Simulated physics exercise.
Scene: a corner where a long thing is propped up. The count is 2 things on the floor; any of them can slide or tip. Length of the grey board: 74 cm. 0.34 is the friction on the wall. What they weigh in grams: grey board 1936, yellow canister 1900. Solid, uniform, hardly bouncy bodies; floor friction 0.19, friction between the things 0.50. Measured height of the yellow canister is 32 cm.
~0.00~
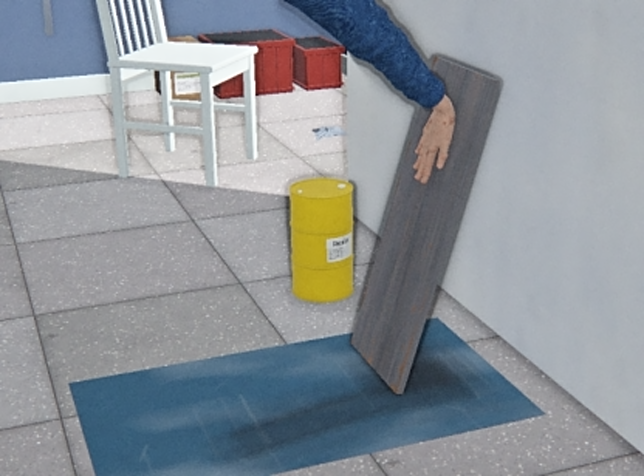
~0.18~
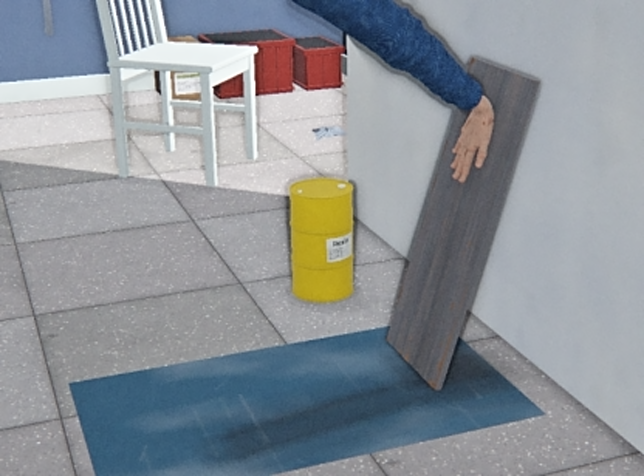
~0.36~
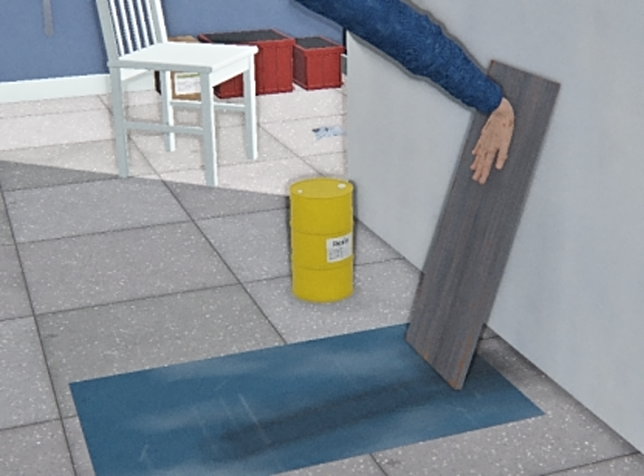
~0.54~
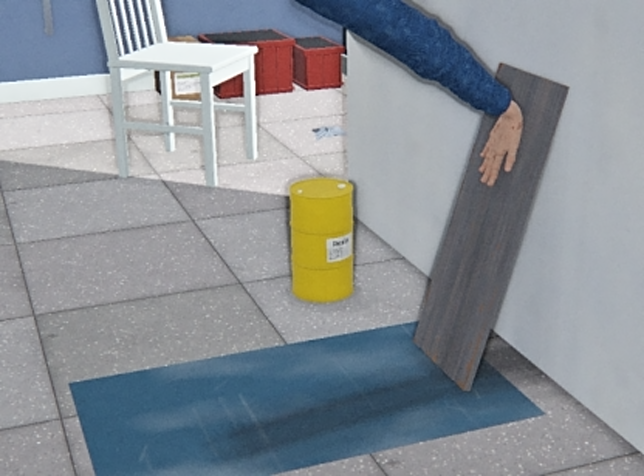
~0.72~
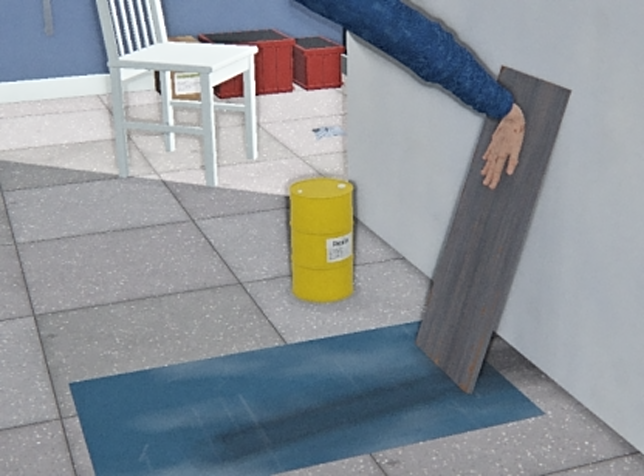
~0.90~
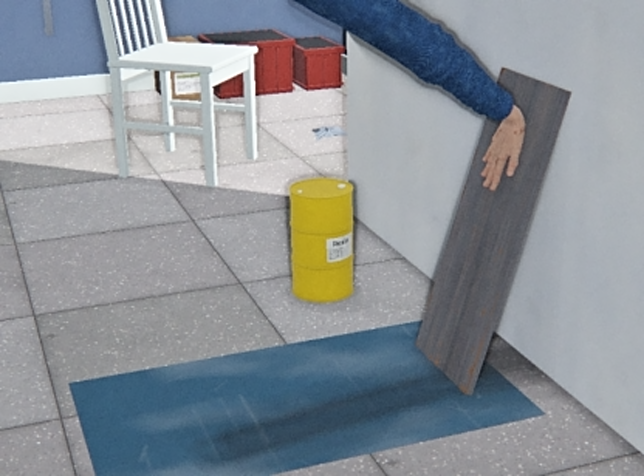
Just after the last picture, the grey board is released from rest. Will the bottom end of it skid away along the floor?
No, it remains propped.
After 1.10 s, nothing has stirred.
After 1.40 s, grey board resting near (487, 230).
At rest (2.2 s), both in place, give or take 10 cm. Seen from the same camera at the end, grey board near (487, 230). The board stays up.
